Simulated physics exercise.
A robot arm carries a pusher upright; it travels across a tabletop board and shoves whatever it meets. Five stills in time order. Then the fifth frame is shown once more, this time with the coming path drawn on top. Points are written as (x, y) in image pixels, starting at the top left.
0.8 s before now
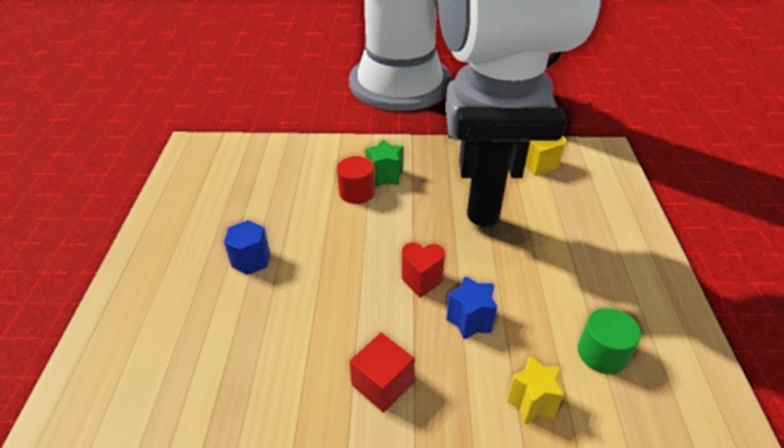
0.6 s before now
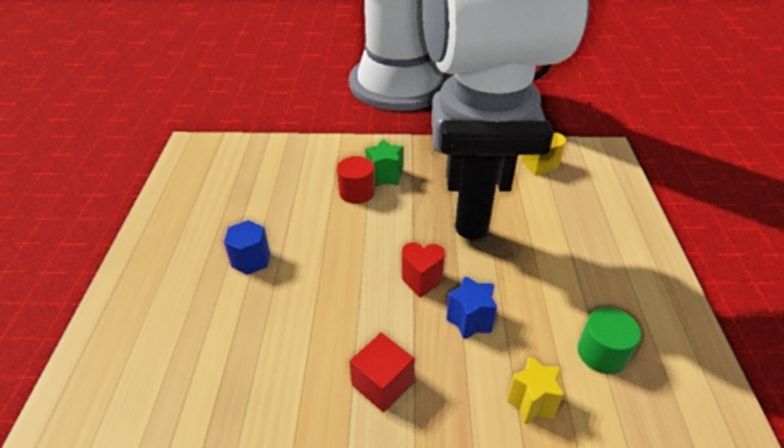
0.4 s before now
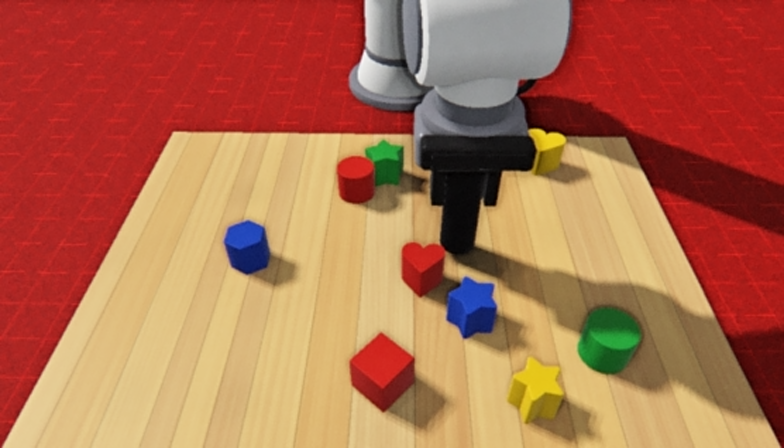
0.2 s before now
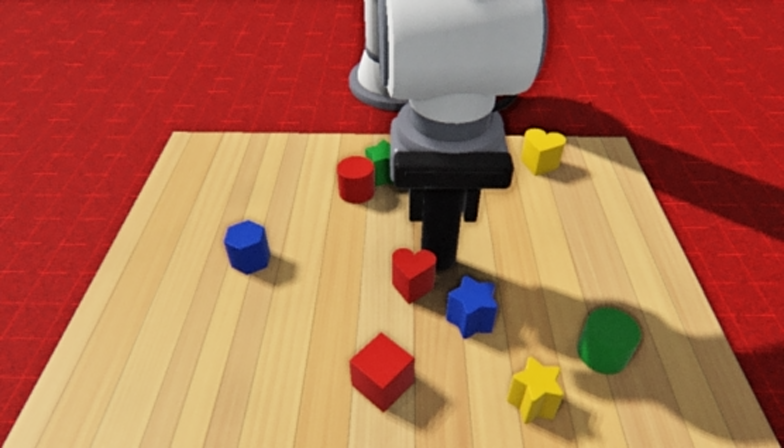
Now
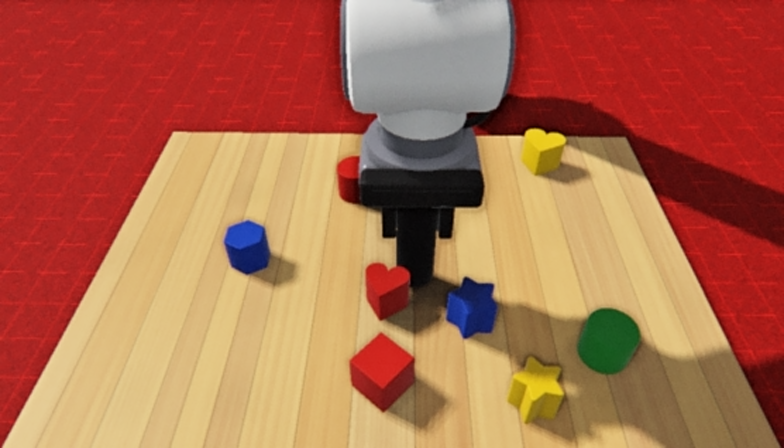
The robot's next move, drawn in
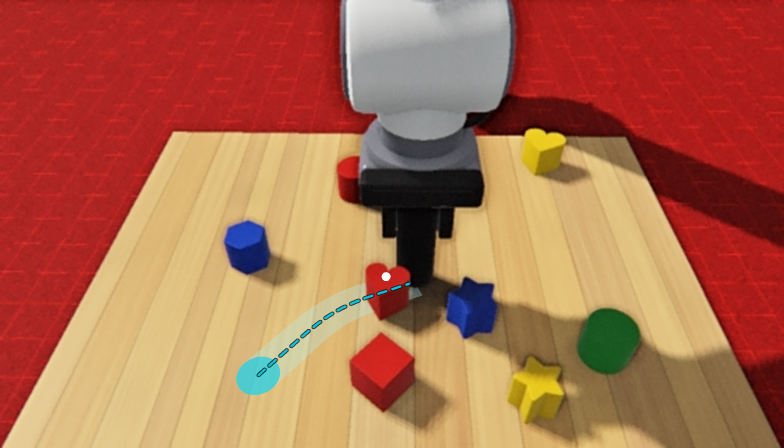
The clip opens on a wooden board scattered with red, blue, green and yellow blocks, with a robot arm holding a black pusher near the back. The arm slides the pusher forward and left, meets the red heart, and nudges it a short way left, toward the viewer.
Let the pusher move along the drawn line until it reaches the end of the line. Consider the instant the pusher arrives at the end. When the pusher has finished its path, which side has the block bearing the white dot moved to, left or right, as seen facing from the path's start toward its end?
Moves left.
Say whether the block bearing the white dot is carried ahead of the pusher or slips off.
Answer: Slipped away.
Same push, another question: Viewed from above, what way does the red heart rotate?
The sense of turning is anti-clockwise.
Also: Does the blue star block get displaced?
No - that is not the case.
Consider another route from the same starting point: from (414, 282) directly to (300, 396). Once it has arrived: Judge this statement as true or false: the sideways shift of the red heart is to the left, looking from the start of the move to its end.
The statement is incorrect.
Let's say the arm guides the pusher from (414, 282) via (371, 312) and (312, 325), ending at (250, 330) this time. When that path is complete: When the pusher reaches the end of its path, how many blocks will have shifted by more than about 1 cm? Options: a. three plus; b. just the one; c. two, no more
(b)
The drawn path runs from (414, 282) via (359, 300) and (308, 332), ending at (258, 375); the dot is on the red heart.
On the path given first. One third of the way, pusher (358, 294); red heart (335, 305), turned 30° anticlockwise.
Two thirds of the way, pusher (307, 325); red heart (307, 345), turned 95° anticlockwise.
At the end, pusher (256, 369); red heart (301, 362), turned 160° anticlockwise; blue star block not moved.
